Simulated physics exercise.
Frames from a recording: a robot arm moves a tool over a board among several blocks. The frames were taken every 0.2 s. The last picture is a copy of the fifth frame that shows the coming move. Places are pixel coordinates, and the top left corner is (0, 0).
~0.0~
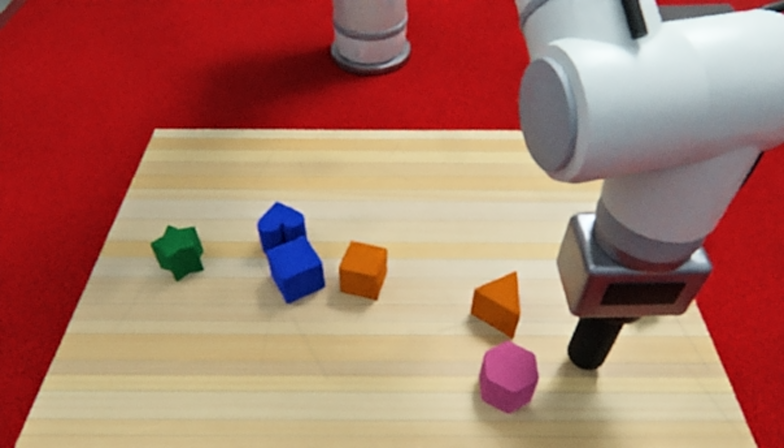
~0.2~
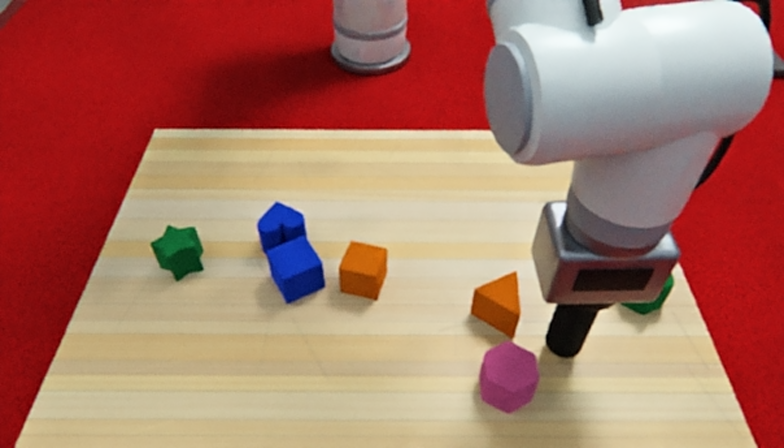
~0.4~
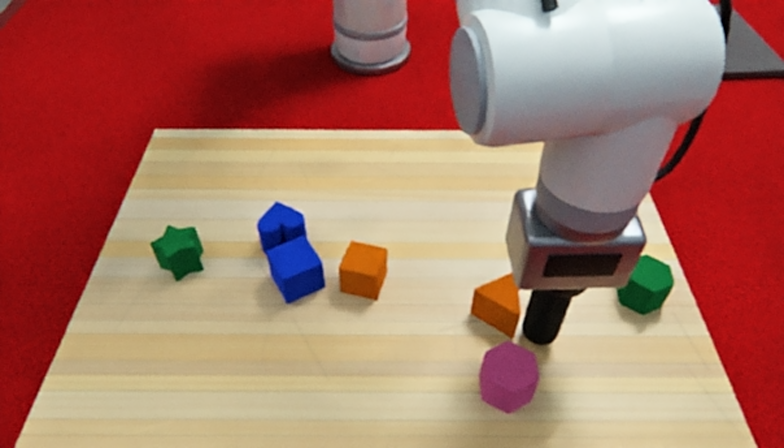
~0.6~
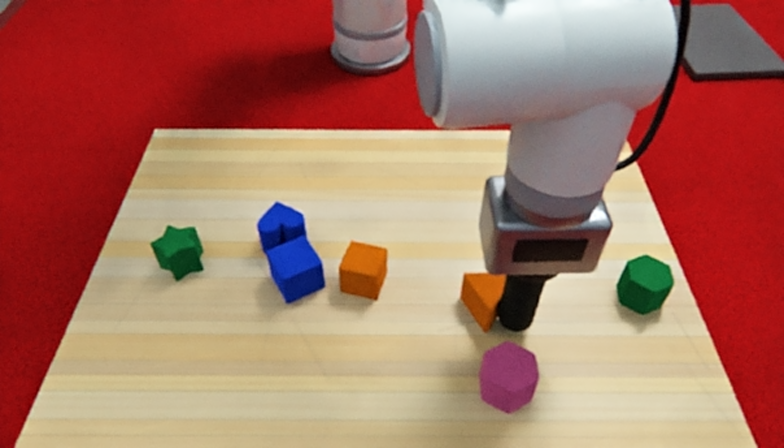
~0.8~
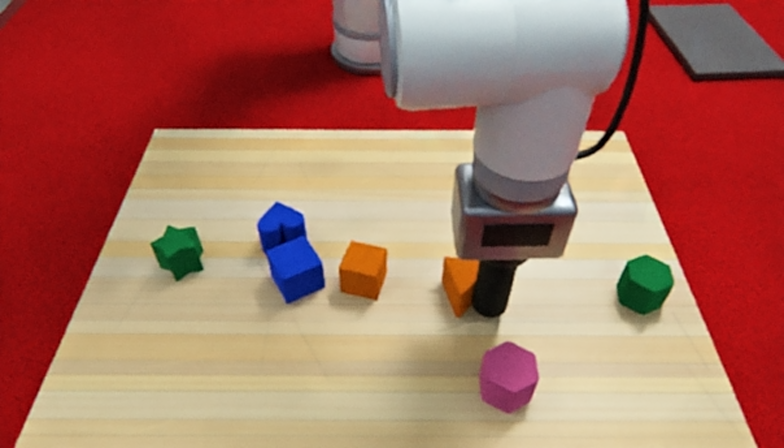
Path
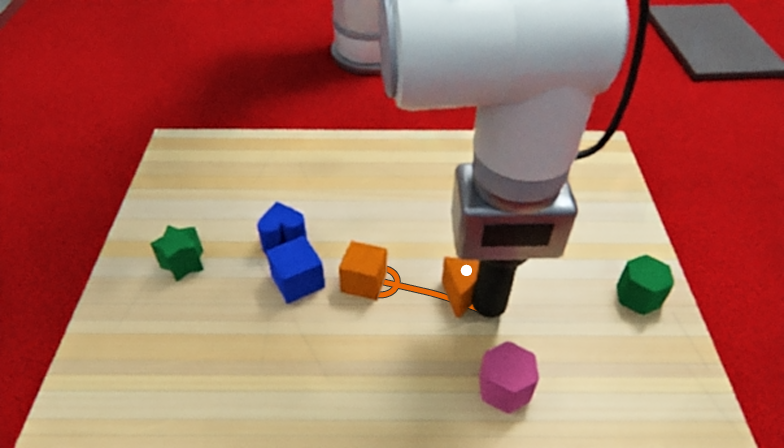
On a pale wooden board over a red surface, a robot arm lowers a black tool near the right side, among several colored blocks. The tool slides left past the pink block, uncovering a green one, then nudges the orange triangular piece a short way left toward the orange square block.
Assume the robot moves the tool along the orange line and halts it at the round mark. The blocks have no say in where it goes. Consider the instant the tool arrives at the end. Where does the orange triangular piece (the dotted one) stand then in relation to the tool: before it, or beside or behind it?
It slides aside on the way.
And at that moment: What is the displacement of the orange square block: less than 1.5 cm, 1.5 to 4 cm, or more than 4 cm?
The displacement of the orange square block is 1.5-4 cm.
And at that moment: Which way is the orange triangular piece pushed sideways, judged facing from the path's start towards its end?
Its shift is rightward.
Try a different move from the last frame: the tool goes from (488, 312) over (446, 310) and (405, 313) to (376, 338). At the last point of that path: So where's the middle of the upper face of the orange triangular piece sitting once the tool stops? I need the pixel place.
My estimate: (438, 259).
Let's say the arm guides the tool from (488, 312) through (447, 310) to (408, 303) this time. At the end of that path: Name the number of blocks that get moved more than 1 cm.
When the path ends, I think you'll find one block out of place by more than 1 cm.
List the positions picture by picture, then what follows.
Tool's lower end (586, 354); orange square block (363, 257); orange triangular piece (504, 291); pink hexagon (512, 365), in the first picture.
Tool (563, 342); blocks still, in the second picture.
Tool (540, 330); blocks still, in the third picture.
Tool (515, 317); orange triangular piece (490, 285), in the fourth picture.
Tool (490, 304); orange square block (363, 257); orange triangular piece (466, 270); pink hexagon (512, 365), in the fifth picture.
Drawn move, from (488, 312) via (434, 294), ending at (381, 281); the dot is on the orange triangular piece.
What follows on the original path. One third of the way, tool (453, 290); orange triangular piece (434, 254), turned 20° clockwise.
Two thirds of the way, tool (416, 280); orange triangular piece (413, 241), turned 45° clockwise.
At the end, tool (381, 272); orange square block (344, 254); orange triangular piece (411, 237), turned 55° clockwise; pink hexagon still.
